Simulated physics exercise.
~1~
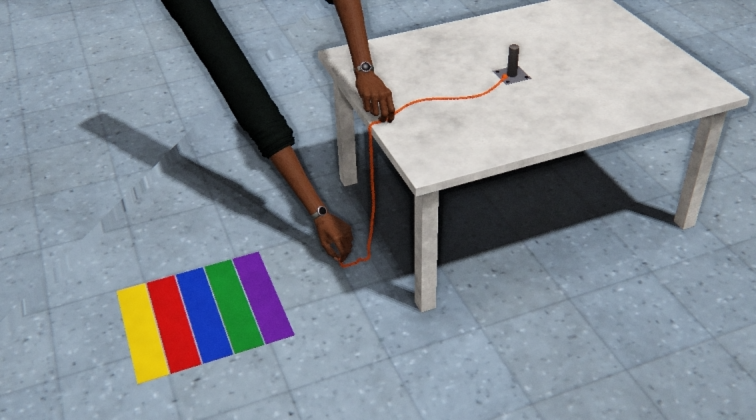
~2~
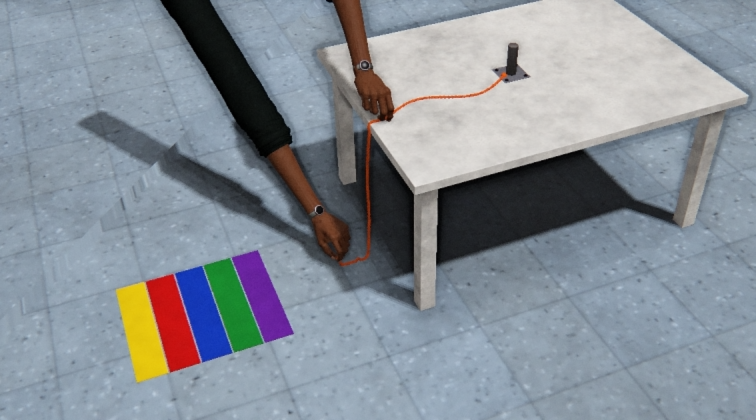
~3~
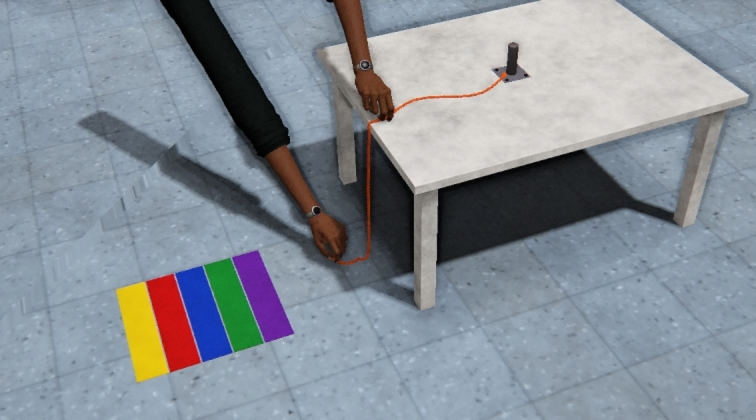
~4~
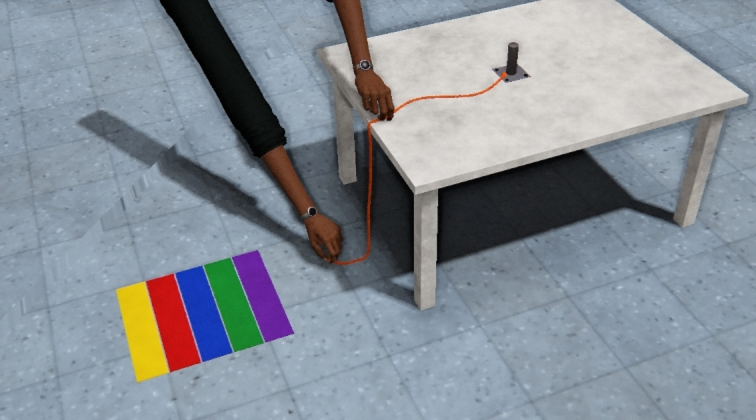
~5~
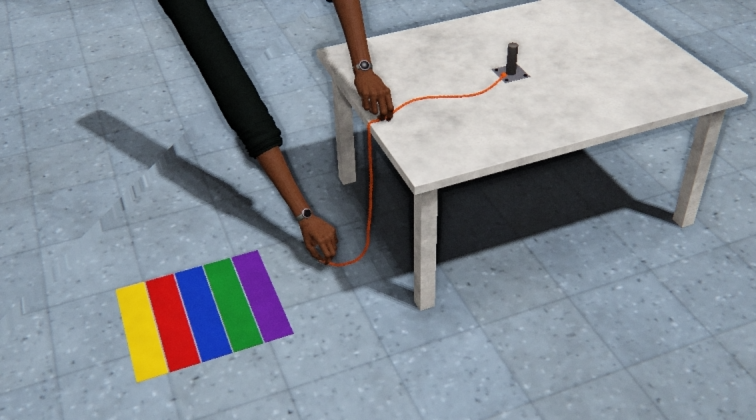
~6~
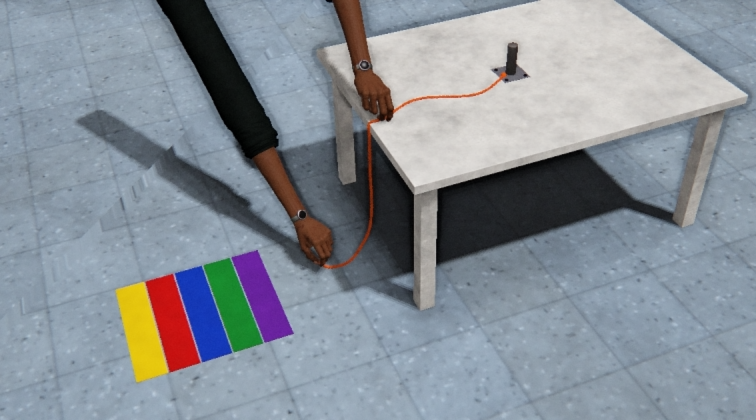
Beside a pale table, a hand near the floor draws an orange cord slightly left.
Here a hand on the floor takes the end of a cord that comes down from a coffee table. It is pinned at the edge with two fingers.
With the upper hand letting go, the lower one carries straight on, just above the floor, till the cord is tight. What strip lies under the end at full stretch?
The green one.
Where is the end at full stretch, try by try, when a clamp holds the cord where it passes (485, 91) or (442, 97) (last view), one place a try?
Around (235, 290), then around (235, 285).
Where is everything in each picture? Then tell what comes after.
End (340, 259); purple (274, 323); green (243, 332); blue (213, 342); red (181, 351); yellow (149, 361), in the first picture.
End (337, 258); cord through (492, 87) (440, 97) (390, 116) (368, 156) (369, 205) (369, 248), in the second picture.
End (334, 259), in the third picture.
End (330, 260); cord through (492, 87) (440, 97) (390, 116) (371, 155) (369, 205) (369, 247), in the fourth picture.
End (324, 261), in the fifth picture.
End (320, 263); cord through (492, 87) (439, 97) (390, 116) (370, 155) (372, 204) (360, 248), in the sixth picture.
A little later, end near (276, 276); short of the strips.
Next, end near (246, 284); over purple.
When it is tight, end near (227, 290); over green. Over green.
